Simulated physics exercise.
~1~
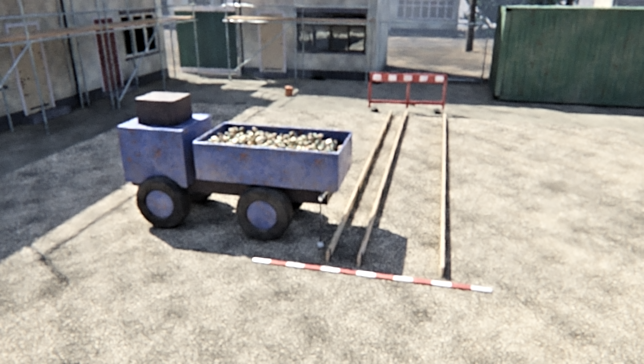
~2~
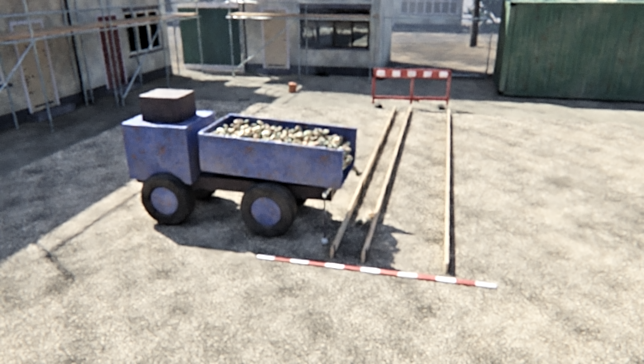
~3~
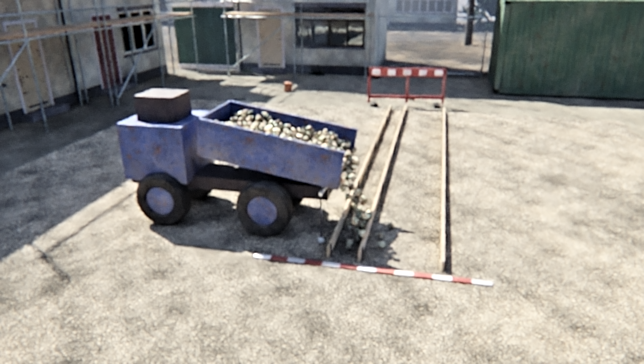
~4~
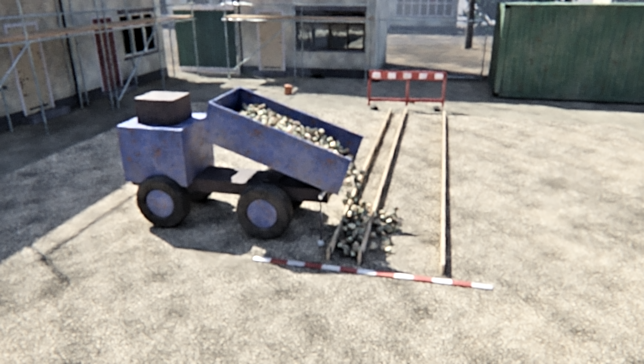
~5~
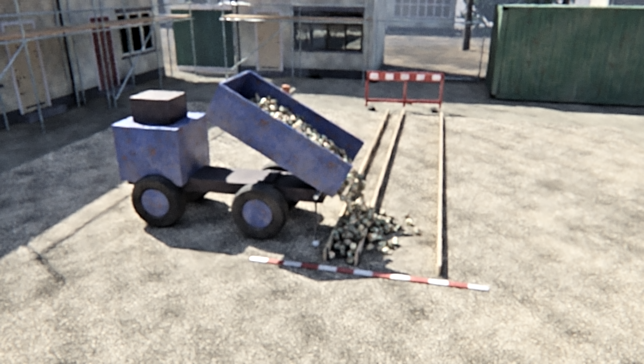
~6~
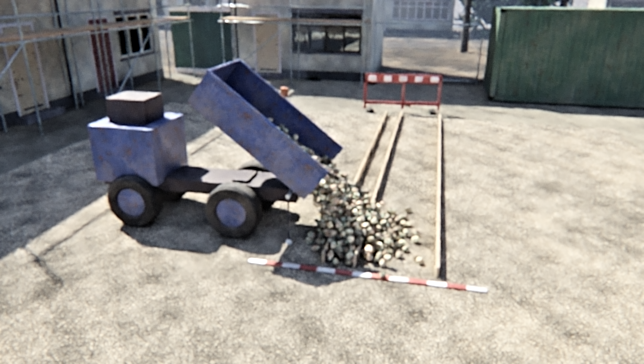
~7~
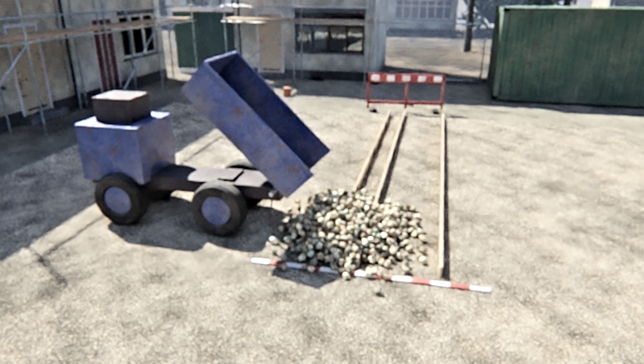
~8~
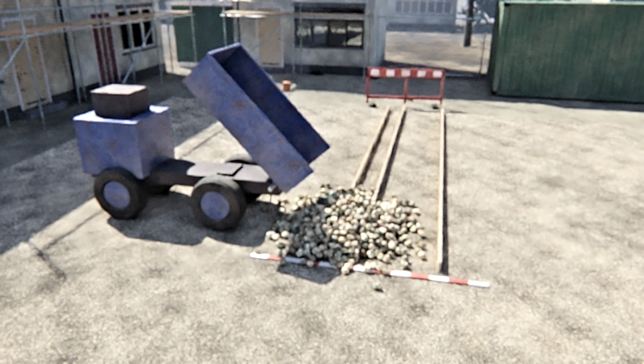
A blue tipper raises its body, rolls left, and leaves stones heaped across the boards.
